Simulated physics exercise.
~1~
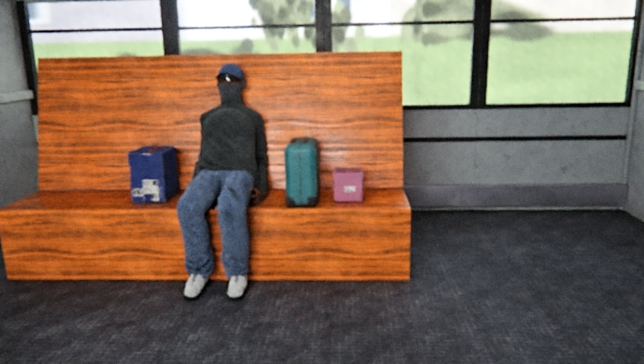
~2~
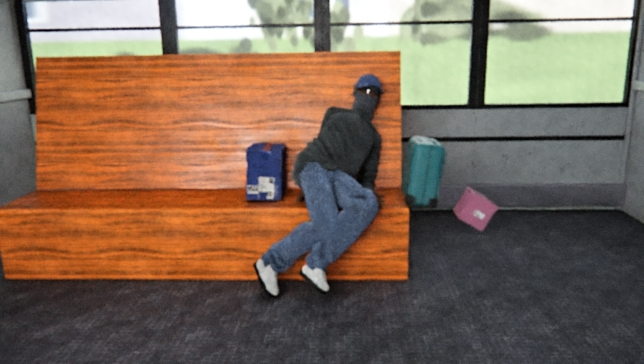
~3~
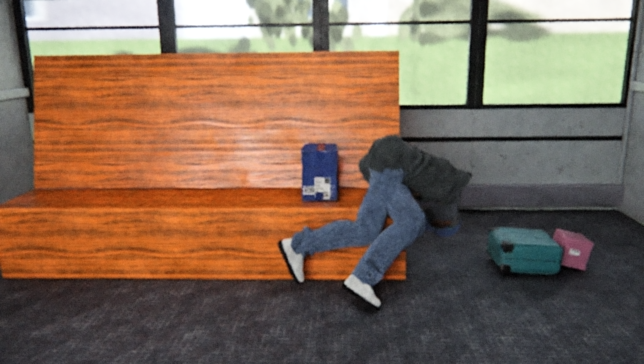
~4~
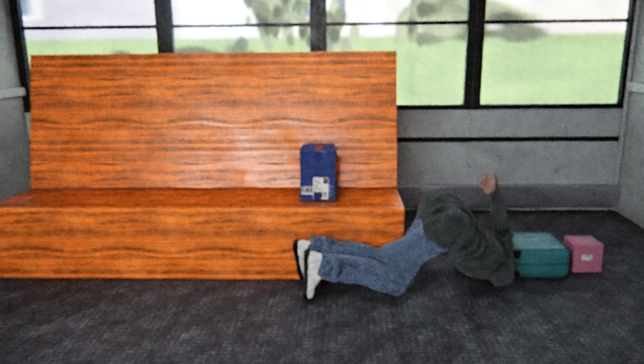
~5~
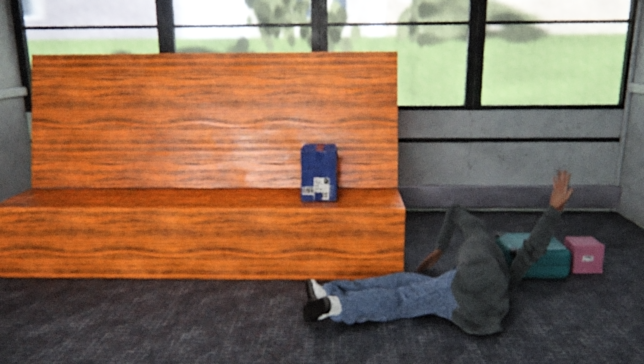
A limp, masked figure in a blue cap slid right along a wooden bench with the luggage, then toppled off the end after the teal case and pink tub, finishing sprawled on the floor beside them while the blue pack stayed upright on the seat.
